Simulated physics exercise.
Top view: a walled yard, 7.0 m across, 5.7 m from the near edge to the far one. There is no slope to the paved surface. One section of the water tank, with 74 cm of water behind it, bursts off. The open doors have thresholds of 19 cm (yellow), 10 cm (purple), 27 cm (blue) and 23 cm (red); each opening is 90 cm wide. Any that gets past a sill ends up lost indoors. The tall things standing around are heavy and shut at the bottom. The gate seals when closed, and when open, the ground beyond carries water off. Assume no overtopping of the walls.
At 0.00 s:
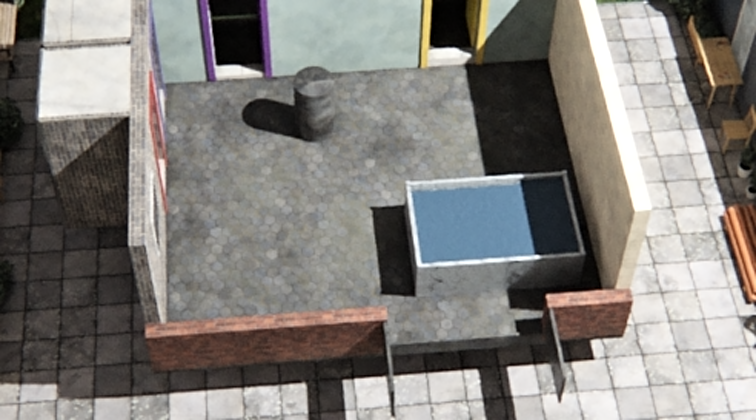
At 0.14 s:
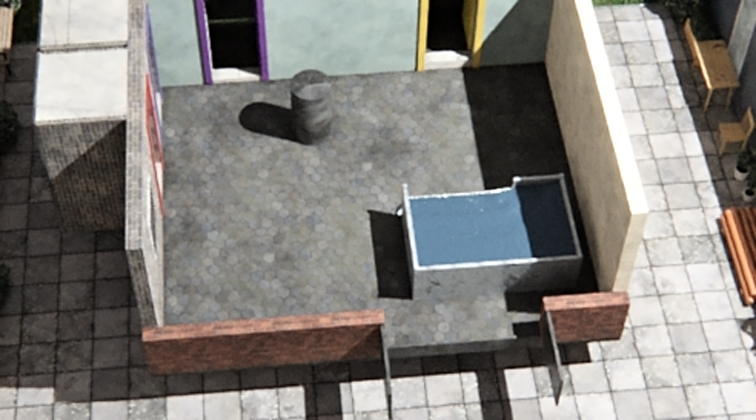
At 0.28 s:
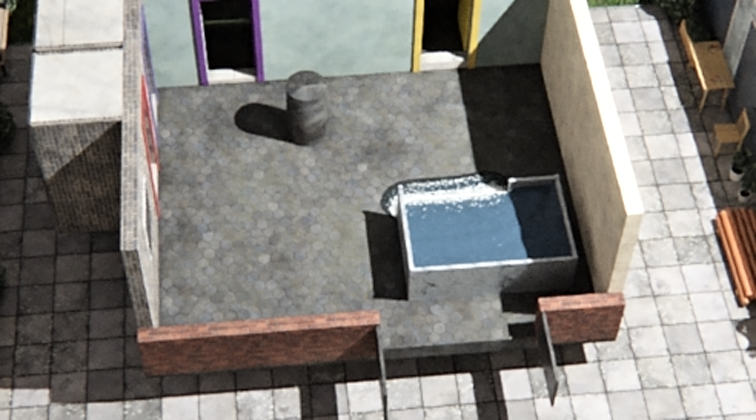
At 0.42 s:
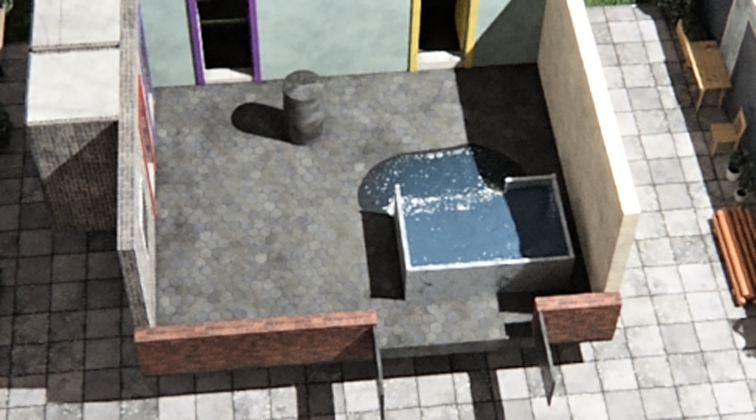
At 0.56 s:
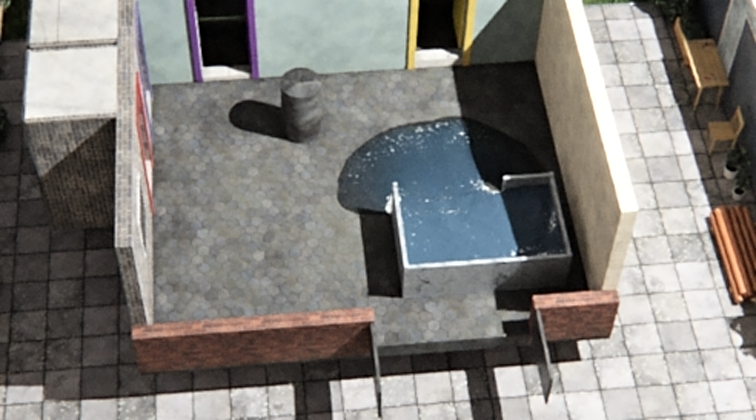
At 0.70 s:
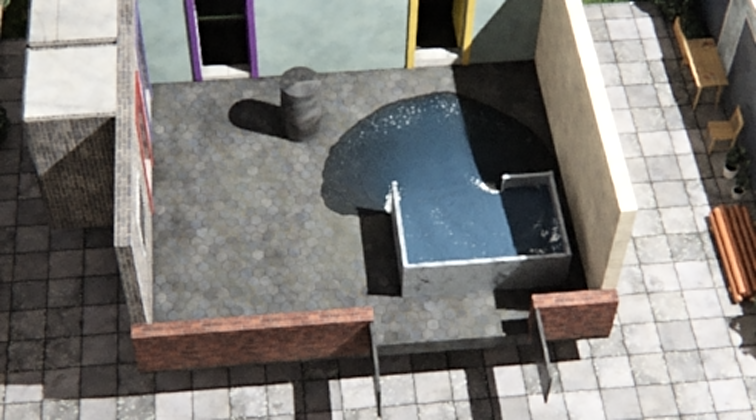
In a walled yard seen from above, a rectangular tank of blue water stands still near the brick front wall. A section of its far side gives way, and water pours out onto the grey paving, spreading in a widening, rounded sheet toward the doorways and the dark cylinder at the back.
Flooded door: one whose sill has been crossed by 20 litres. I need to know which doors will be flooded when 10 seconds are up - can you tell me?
At the end, at the yellow door the inflow will break the limit; at the purple door the inflow will remain within the limit; at the blue door the inflow will remain within the limit; at the red door the inflow will remain within the limit.
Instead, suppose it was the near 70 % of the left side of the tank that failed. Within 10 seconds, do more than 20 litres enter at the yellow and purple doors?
With respect to that limit, yellow ends up inside it, purple ends up outside it.
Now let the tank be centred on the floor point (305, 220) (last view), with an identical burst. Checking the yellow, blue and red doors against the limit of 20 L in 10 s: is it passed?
Checking the limit: Yellow is within it, blue is beyond it and red is within it.
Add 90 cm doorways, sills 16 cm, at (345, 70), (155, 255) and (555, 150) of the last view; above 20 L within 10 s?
Result in order - more than that, not enough, not enough.
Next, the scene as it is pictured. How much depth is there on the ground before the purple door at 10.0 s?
Some 8.0 cm.
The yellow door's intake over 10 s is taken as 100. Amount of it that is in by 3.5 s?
I'd say close to 95 percent.
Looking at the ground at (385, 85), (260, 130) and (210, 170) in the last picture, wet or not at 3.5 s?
Status of the three spots: Inundated, inundated, inundated.
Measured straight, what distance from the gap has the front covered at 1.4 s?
That comes to near 3.8 m out.
After 1.4 s water covers 35 % of the floor and is deepest (41 cm) near (399, 72); yellow door 37 cm at the sill, 41 L in, purple door not reached, blue door not reached, red door not reached.
After 2.2 s water covers 40 % of the floor and is deepest (38 cm) near (320, 77); yellow door 34 cm at the sill, 119 L in, purple door 8 cm at the sill, 0 L in, blue door not reached, red door not reached.
After 3.5 s water covers 55 % of the floor and is deepest (25 cm) near (411, 86); yellow door 22 cm at the sill, 166 L in, purple door 8 cm at the sill, 0 L in, blue door 23 cm at the sill, 0 L in, red door 12 cm at the sill, 0 L in.
After 6.0 s water covers 85 % of the floor and is deepest (19 cm) near (592, 306); yellow door 14 cm at the sill, 171 L in, purple door 9 cm at the sill, 0 L in, blue door 14 cm at the sill, 0 L in, red door 9 cm at the sill, 0 L in.
After 10.0 s water covers 95 % of the floor and is deepest (14 cm) near (153, 311); yellow door 7 cm at the sill, 172 L in, purple door 8 cm at the sill, 3 L in, blue door 11 cm at the sill, 0 L in, red door 9 cm at the sill, 0 L in.
